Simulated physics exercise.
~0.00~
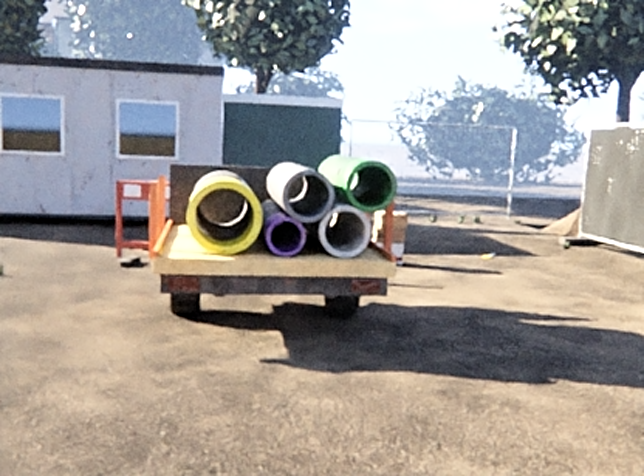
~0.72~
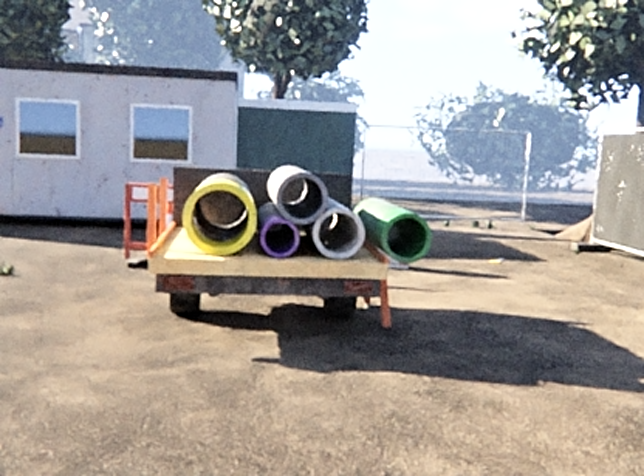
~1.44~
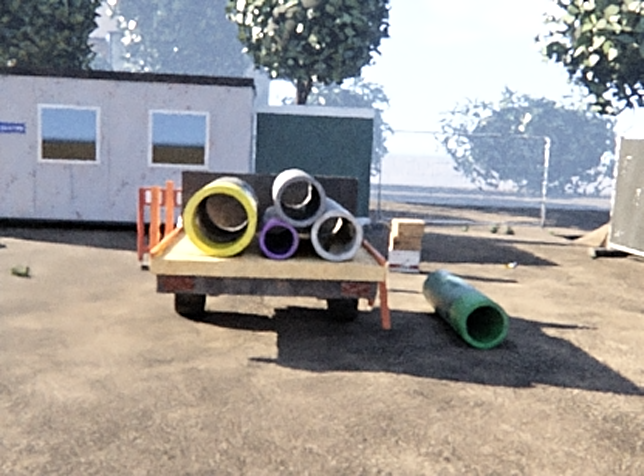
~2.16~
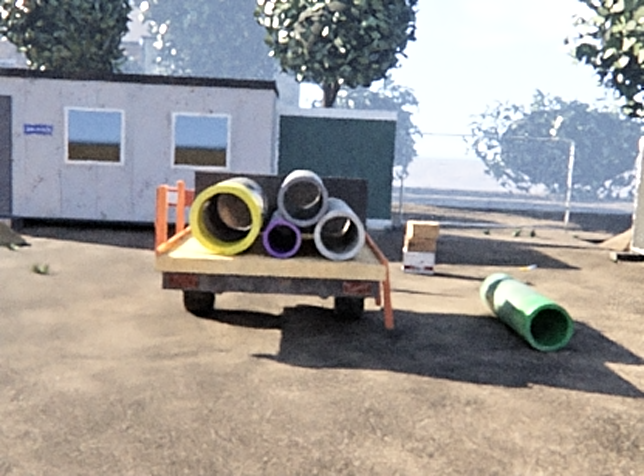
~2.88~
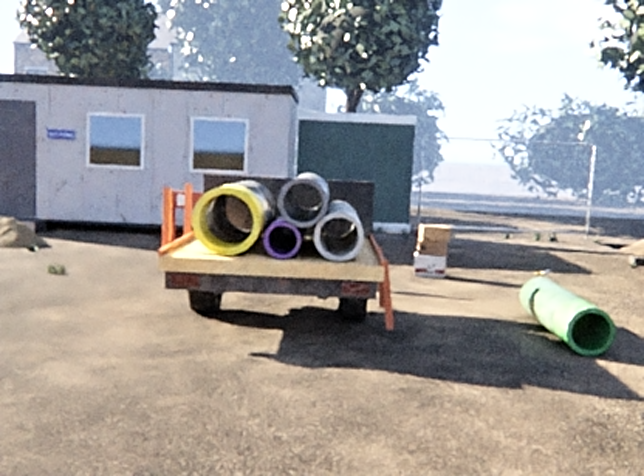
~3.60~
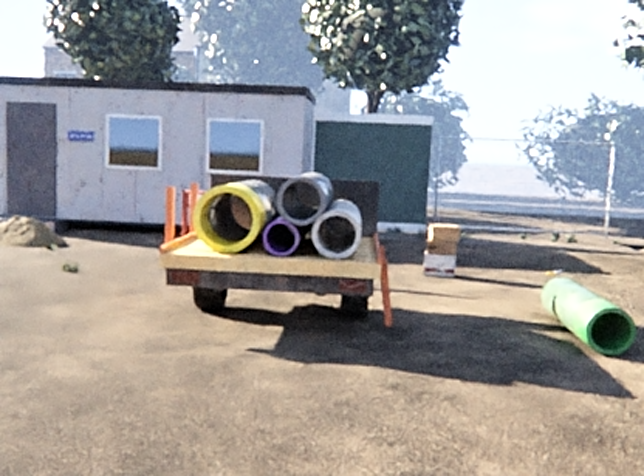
A green pipe rolled off the right side of a parked flatbed trailer after the orange posts on that side swung down, dropped to the dirt and came to rest nearby, while the yellow, purple and two grey pipes stayed stacked on the deck.
